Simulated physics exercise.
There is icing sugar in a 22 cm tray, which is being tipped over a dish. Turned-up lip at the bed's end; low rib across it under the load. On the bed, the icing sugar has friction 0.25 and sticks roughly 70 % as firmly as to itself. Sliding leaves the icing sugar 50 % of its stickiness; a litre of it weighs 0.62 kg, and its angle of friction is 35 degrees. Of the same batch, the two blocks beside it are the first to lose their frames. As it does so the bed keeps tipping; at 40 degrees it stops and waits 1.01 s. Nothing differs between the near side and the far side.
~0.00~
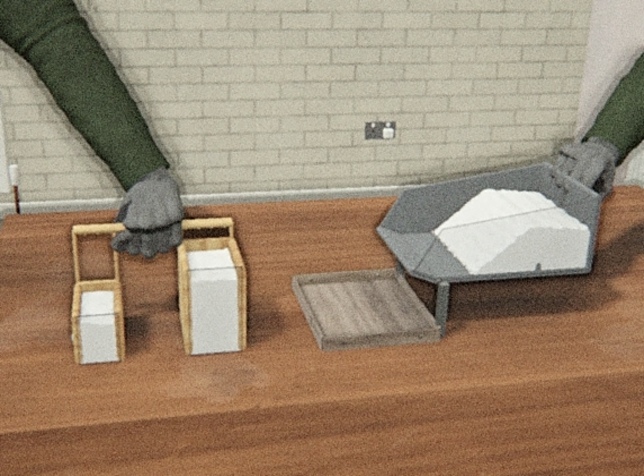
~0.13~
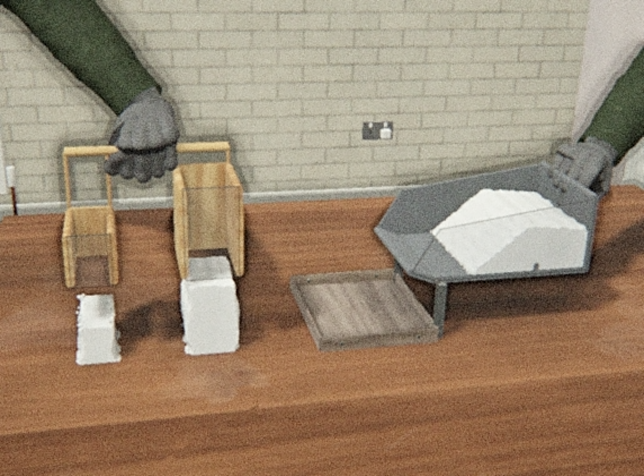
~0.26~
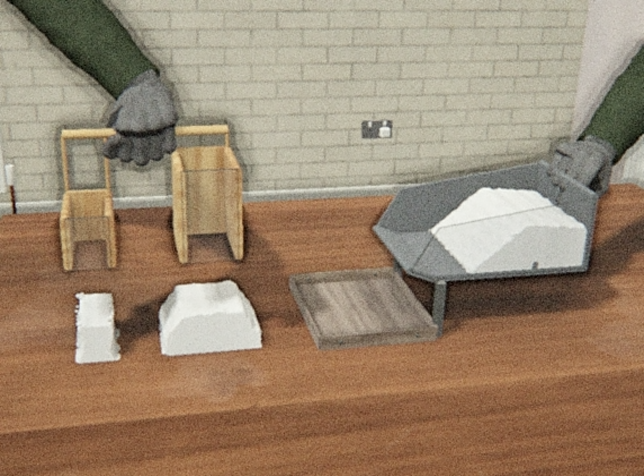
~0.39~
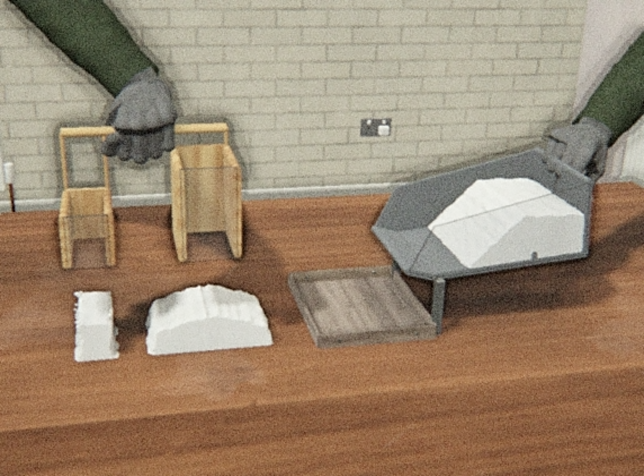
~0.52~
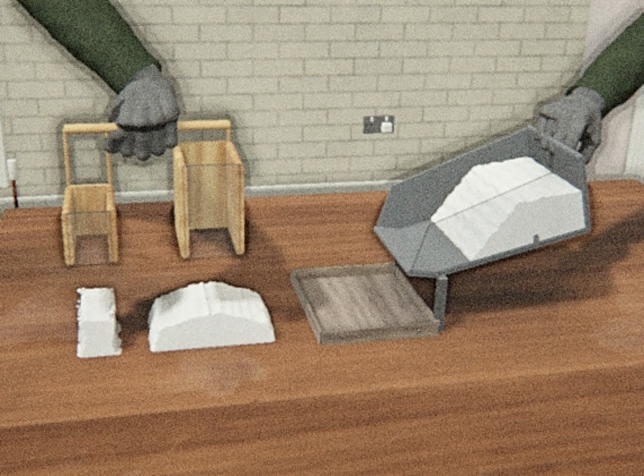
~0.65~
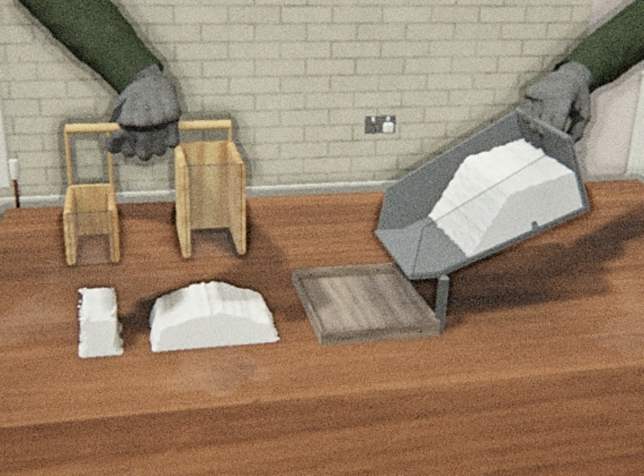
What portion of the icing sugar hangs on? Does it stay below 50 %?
Yes, it stays below 50 %.
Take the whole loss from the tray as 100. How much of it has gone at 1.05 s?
Reading: Approx. 40 per cent.
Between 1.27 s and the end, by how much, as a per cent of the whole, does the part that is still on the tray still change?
4 per cent.
By 0.84 s, the tilt is 34 degrees and 100 % is on the bed.
By 1.05 s, the tilt is 40 degrees and 68 % is on the bed.
By 1.27 s, the tilt is 40 degrees and 27 % is on the bed.
By 1.48 s, the tilt is 40 degrees and 22 % is on the bed.
By 1.99 s, at the end, the tilt is 40 degrees and 22 % is on the bed.
